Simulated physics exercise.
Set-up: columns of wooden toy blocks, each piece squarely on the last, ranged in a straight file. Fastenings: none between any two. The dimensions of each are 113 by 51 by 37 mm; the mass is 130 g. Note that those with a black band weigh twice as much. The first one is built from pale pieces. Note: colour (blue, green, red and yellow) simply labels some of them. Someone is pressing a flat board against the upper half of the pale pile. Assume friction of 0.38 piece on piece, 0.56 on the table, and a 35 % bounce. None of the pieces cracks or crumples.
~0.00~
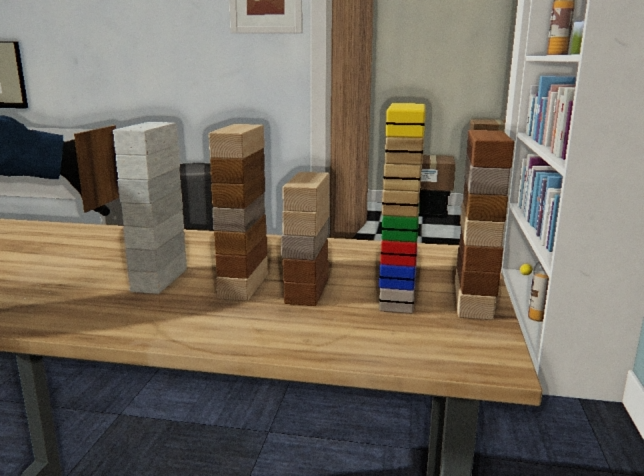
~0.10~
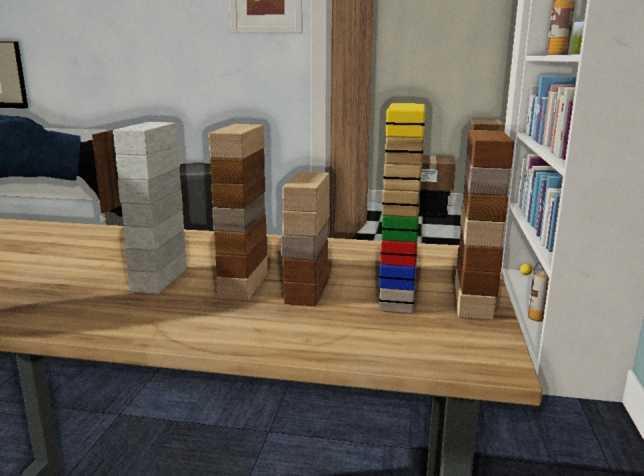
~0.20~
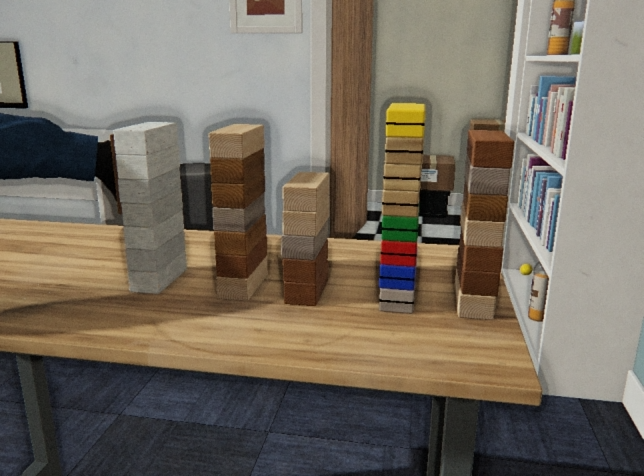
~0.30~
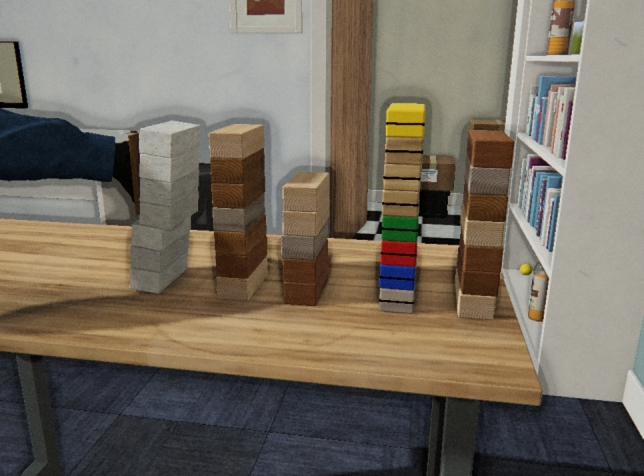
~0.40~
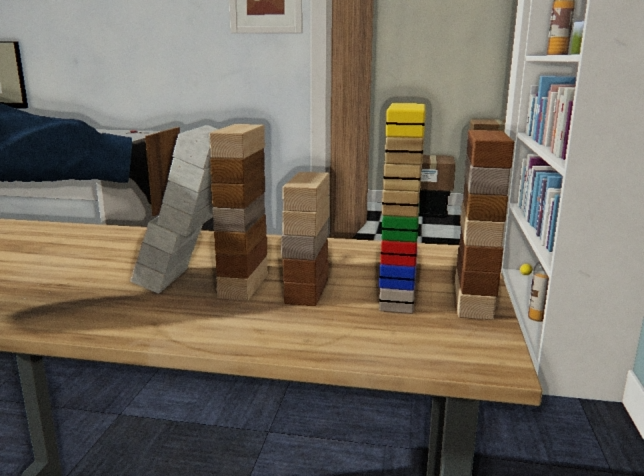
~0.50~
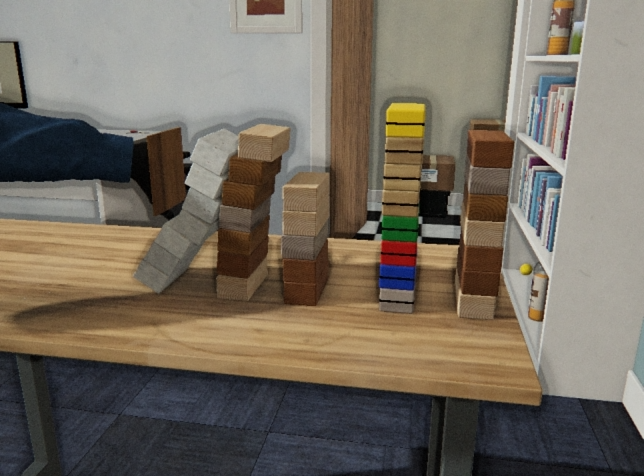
The clip opens on five stacks of blocks in a row on a wooden table, with a dark-sleeved arm holding a brown board left of the pale stack. The board moves right and pushes the pale stack, which leans into its neighbor and shifts that stack's upper blocks rightward.
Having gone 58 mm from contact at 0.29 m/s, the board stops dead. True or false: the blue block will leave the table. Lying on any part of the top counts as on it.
False.
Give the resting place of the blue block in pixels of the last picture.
I'd put it somewhere near (452, 287).
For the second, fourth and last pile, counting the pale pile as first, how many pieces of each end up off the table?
Counts - second: 0, fourth: 5, last: 7.
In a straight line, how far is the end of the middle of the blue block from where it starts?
Start and end are some 9 cm apart.
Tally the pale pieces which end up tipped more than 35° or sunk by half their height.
7 pale pieces.
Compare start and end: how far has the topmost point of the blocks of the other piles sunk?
It sits roughly 15 centimetres lower.
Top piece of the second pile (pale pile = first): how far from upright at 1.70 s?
It leans around 60°.
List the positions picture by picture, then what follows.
In the first picture (places mark the middle of the side facing us), board (79, 163) 58 mm short; blue block (397, 278); yellow block (406, 124); green block (400, 230); the rest undisturbed.
In the second picture, board (97, 164) 29 mm short; blue block (397, 278).
In the third picture, board (115, 164) 1 mm in; blue block (397, 278).
In the fourth picture, board (133, 165) 29 mm in, top of the pale pile leaning 7°; blue block (397, 278); the rest undisturbed.
In the fifth picture, board (149, 166) 56 mm in, top of the pale pile leaning 20°; blue block (397, 278); the rest undisturbed.
In the sixth picture, board (151, 166) 58 mm in, stopped, top of the pale pile leaning 27°; blue block (397, 278); yellow block (406, 124); green block (400, 230); steepest lean 6°, the block at (233, 243); 6 disturbed, none off the table.
After 1.06 s, 7 of the pale pile down; none of the 27 other blocks off the table, 19 disturbed; blue block leaning 13°; yellow block leaning 13°.
After 1.70 s, 7 of the pale pile down; 10 of the 27 other blocks off the table; blue block on its side; yellow block on its side.
By the end (2.3 s), 7 of the pale pile down; 12 of the 27 other blocks off the table; blue block on its side; yellow block on its side; red block on its side. As the last picture would show them, middles, blue block near (452, 287).
